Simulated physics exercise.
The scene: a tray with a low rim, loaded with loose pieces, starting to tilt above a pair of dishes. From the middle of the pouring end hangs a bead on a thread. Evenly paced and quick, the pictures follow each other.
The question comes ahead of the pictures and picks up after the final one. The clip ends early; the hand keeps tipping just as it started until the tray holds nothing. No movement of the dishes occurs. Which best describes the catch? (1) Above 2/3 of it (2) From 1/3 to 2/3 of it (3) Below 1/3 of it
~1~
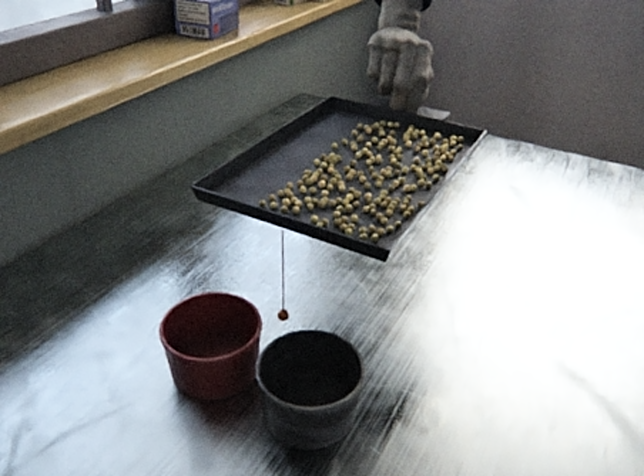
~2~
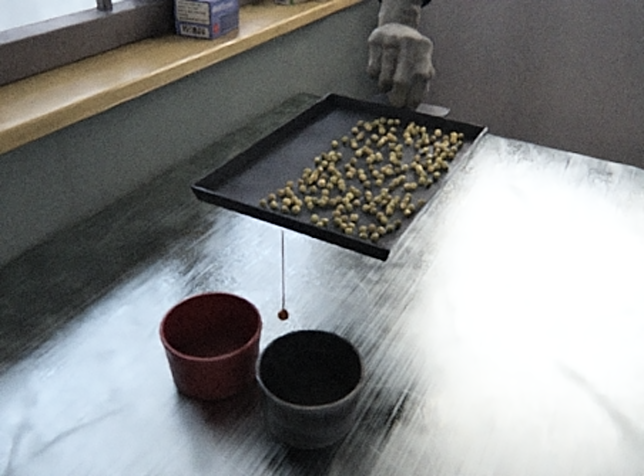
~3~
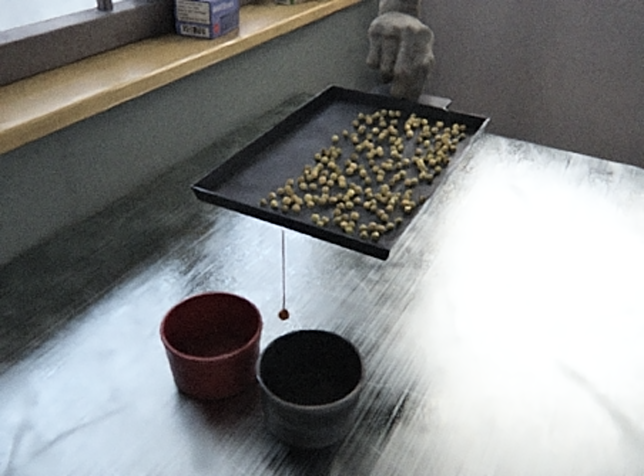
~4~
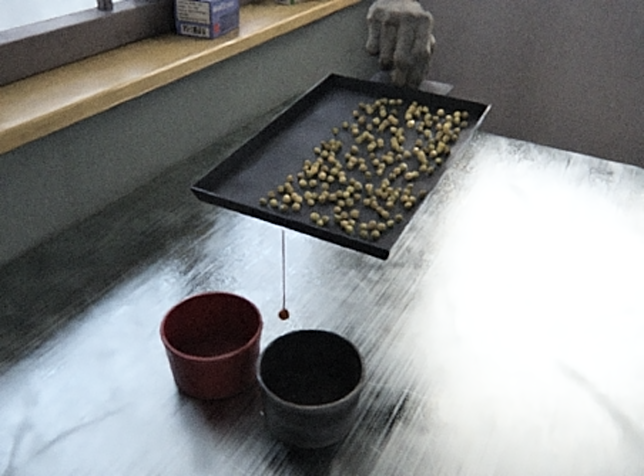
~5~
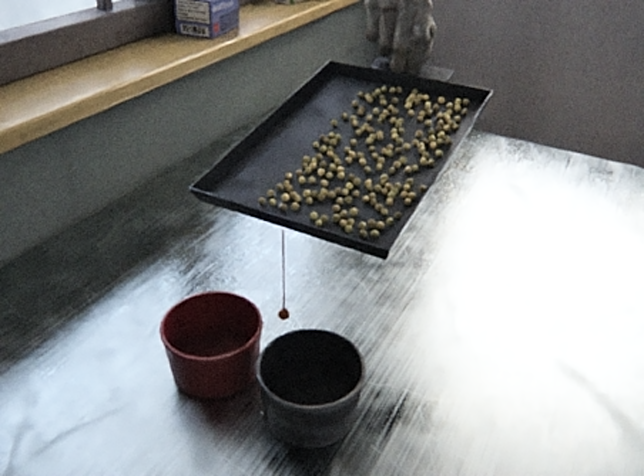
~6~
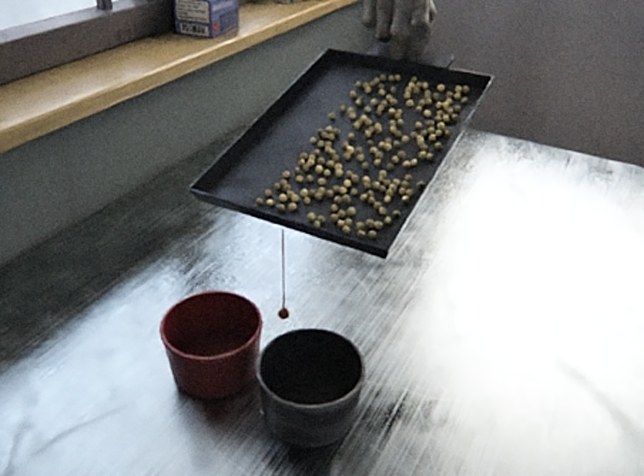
The answer is 1.
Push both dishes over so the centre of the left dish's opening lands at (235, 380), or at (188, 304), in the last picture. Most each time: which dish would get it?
So at the first spot it's the one placed on the left, and at the second spot it's the one placed on the right.
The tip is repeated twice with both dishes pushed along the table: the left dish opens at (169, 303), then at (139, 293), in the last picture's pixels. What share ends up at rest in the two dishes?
You'd get 60 in a hundred first and 50 in a hundred after that.
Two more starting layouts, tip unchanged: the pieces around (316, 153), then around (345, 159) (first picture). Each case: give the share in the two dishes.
It would be roughly 90 per cent for the first and roughly 90 per cent for the second.
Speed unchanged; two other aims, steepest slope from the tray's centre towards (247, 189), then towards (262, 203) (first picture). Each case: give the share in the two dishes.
About 40 and 80 percent.
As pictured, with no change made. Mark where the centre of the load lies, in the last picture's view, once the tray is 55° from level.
Close to (298, 216).
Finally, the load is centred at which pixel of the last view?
The centre settles at about (271, 395).
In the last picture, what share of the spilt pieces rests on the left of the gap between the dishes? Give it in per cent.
Near 60 %.
Just after the last frame, tray tipped steeply; almost all on the tray; just a few in the right dish; just a few in the left dish; just a few outside both; just a few in the air.
A moment on, tray tipped right over; roughly half on the tray; about a tenth in the right dish; just a few in the left dish; just a few outside both; roughly a third in the air.
Further on, tray tipped past a quarter turn; roughly half in the right dish; roughly a third in the left dish; about a tenth outside both.
When it is over, tray tipped past a quarter turn; roughly half in the right dish; roughly a third in the left dish; about a tenth outside both.
